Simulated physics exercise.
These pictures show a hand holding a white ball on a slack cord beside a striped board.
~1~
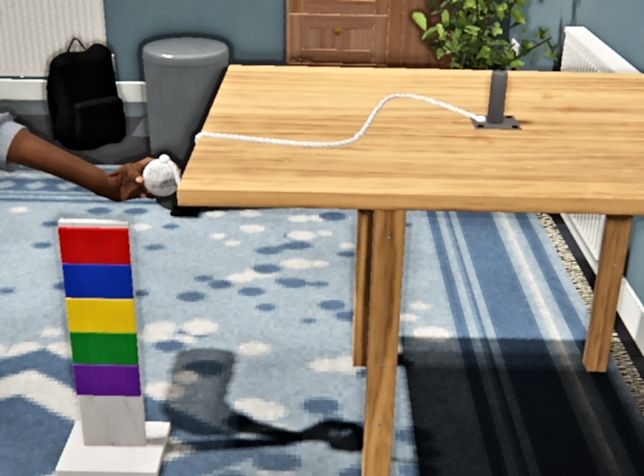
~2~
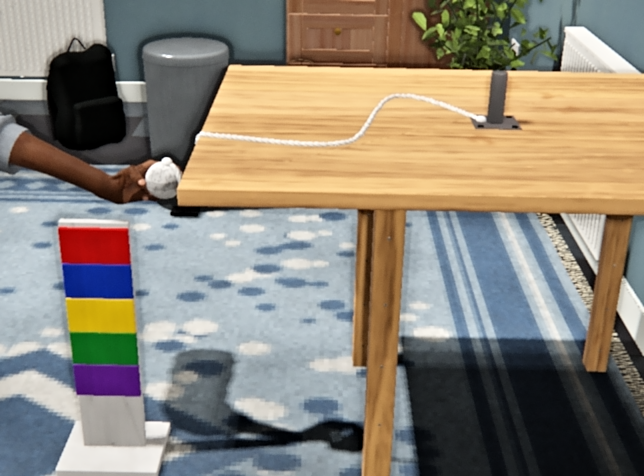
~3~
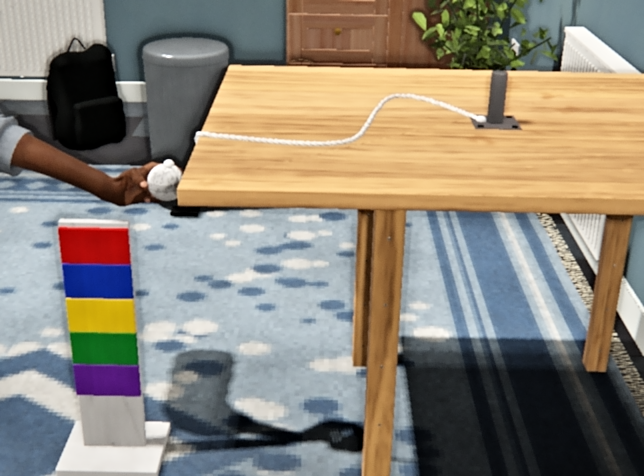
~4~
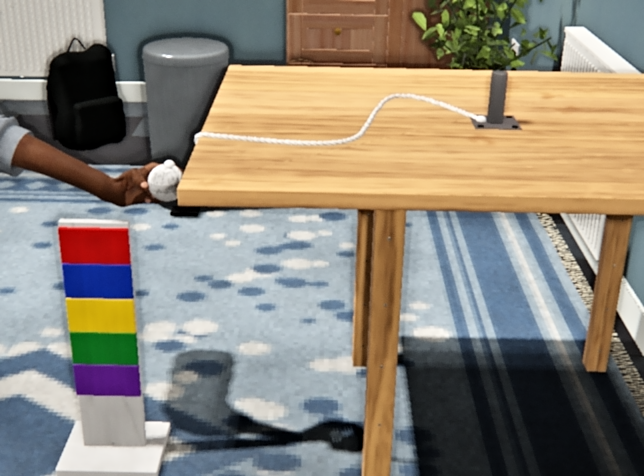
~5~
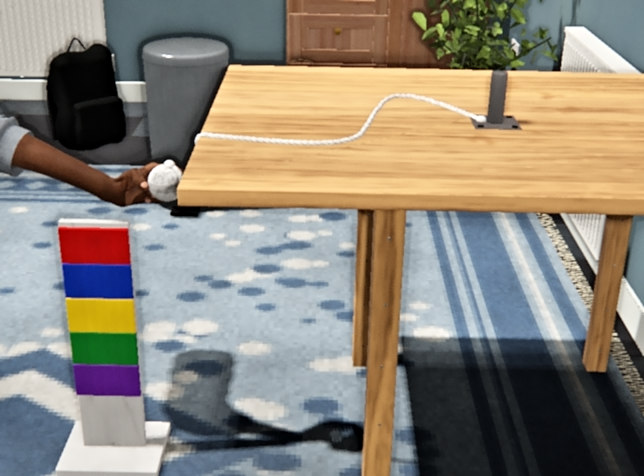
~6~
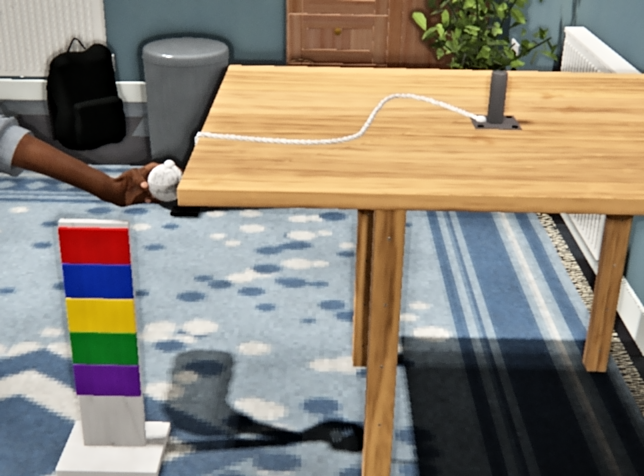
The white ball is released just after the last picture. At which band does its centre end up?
The cord holds its middle at purple.
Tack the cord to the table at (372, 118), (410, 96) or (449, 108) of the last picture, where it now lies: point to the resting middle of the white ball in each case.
Try by try, around (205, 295), (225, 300) and (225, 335).
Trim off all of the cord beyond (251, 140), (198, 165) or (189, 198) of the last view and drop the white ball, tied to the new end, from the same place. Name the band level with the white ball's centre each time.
In that order: Red; yellow; green.
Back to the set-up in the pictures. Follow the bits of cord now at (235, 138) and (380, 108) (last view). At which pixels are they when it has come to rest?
They go to (219, 226) and to (306, 114).
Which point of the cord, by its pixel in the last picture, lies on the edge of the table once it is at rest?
It lies at about (357, 137).
A little later, ball near (242, 339); level with purple.
Next, ball near (206, 362); level with purple.
When it is over, ball near (227, 359); level with purple. At purple.
